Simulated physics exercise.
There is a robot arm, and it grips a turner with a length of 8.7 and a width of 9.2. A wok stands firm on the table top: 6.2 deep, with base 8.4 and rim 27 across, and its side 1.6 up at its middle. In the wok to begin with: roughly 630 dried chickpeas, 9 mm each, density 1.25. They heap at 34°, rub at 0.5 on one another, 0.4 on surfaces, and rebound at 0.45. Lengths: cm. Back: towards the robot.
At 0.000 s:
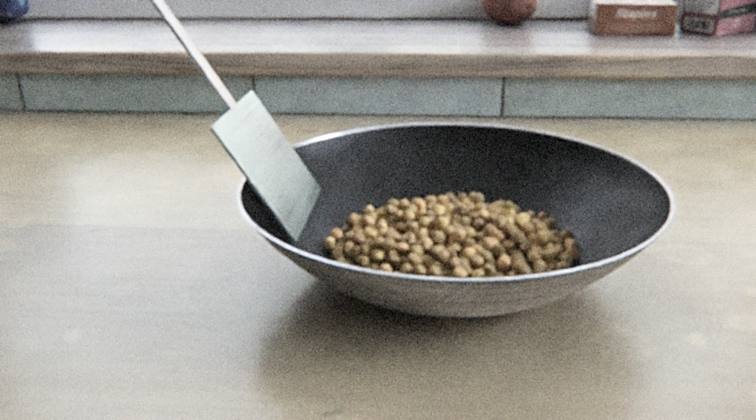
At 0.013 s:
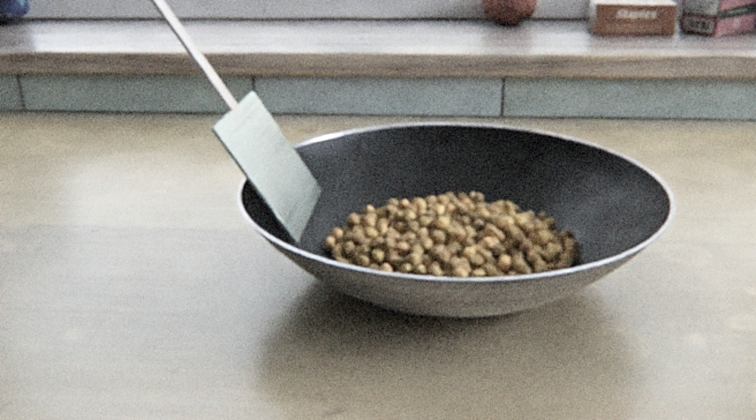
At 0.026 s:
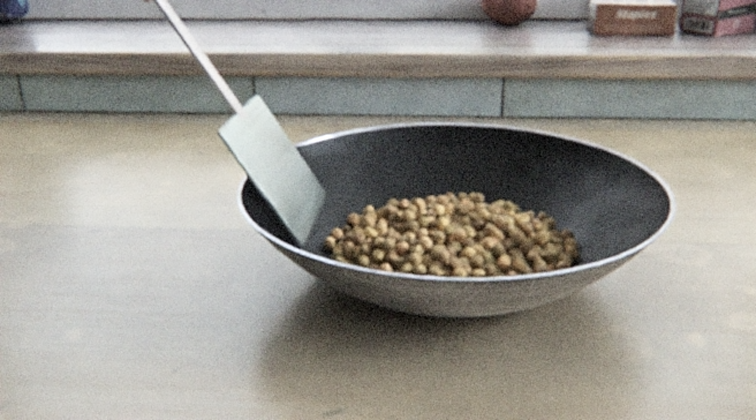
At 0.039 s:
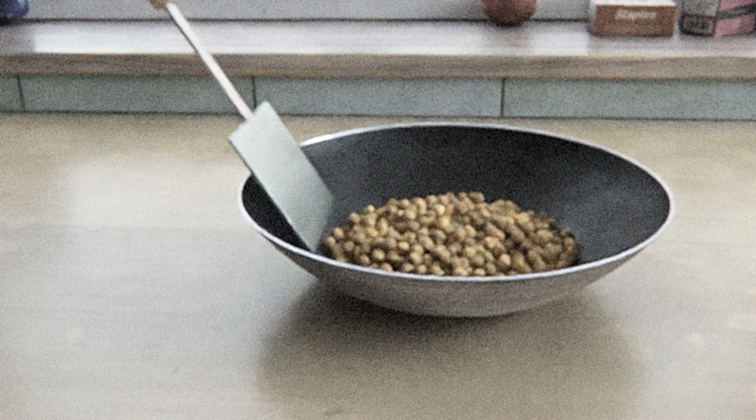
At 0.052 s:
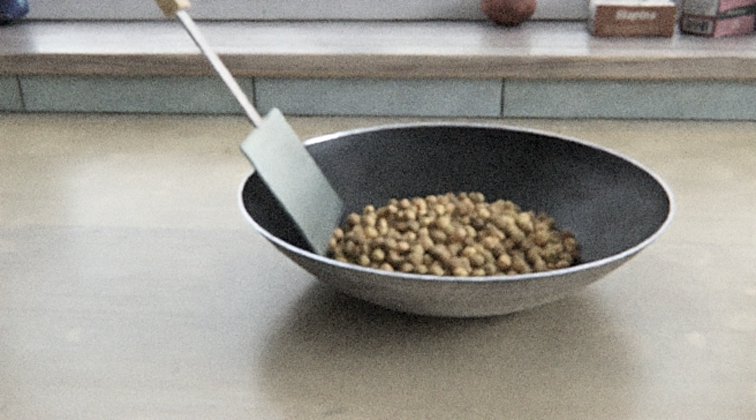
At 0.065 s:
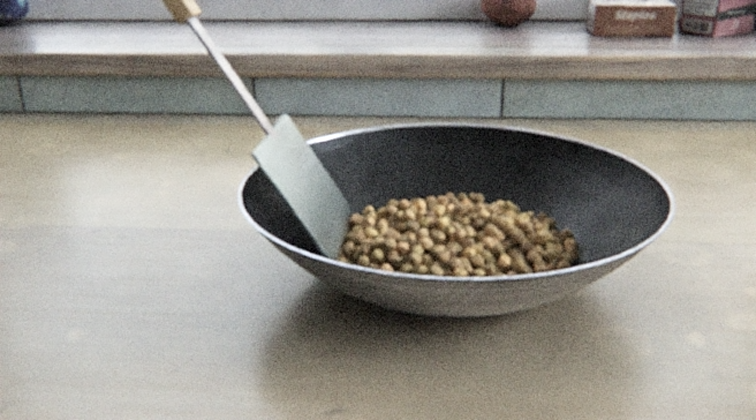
On a kitchen counter, a metal turner sliding slowly down and right inside a dark wok to the edge of heaped chickpeas.
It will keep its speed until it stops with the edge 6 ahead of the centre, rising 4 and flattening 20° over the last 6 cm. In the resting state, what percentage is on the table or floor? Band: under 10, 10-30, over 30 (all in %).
Under 10 %.
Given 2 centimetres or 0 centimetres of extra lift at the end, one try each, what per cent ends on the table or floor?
Near 0 and 0 percent respectively.
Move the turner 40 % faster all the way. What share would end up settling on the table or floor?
Roughly 5 in a hundred.
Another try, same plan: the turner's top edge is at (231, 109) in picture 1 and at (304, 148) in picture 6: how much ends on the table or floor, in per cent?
Near 10 in a hundred.
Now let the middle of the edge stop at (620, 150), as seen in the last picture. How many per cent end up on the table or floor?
Around 20 percent.
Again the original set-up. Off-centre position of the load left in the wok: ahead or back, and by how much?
Ahead of centre, roughly 4.5 centimetres.
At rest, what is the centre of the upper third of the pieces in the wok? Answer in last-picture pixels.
Somewhere around (569, 221) in the last picture.
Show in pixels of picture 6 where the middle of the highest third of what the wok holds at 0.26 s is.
I'd say close to (535, 220).
By 0.16 s, sloping 58°, highest piece 6 above the table; 633 in the wok.
By 0.26 s, sloping 50°, highest piece 5 above the table; 633 in the wok.
By 0.50 s, sloping 38°, highest piece 6 above the table; 633 in the wok.
By 1.55 s, sloping 38°, highest piece 6 above the table; 633 in the wok.
Final count, 633 in the wok. That is 0 % on the table or floor.
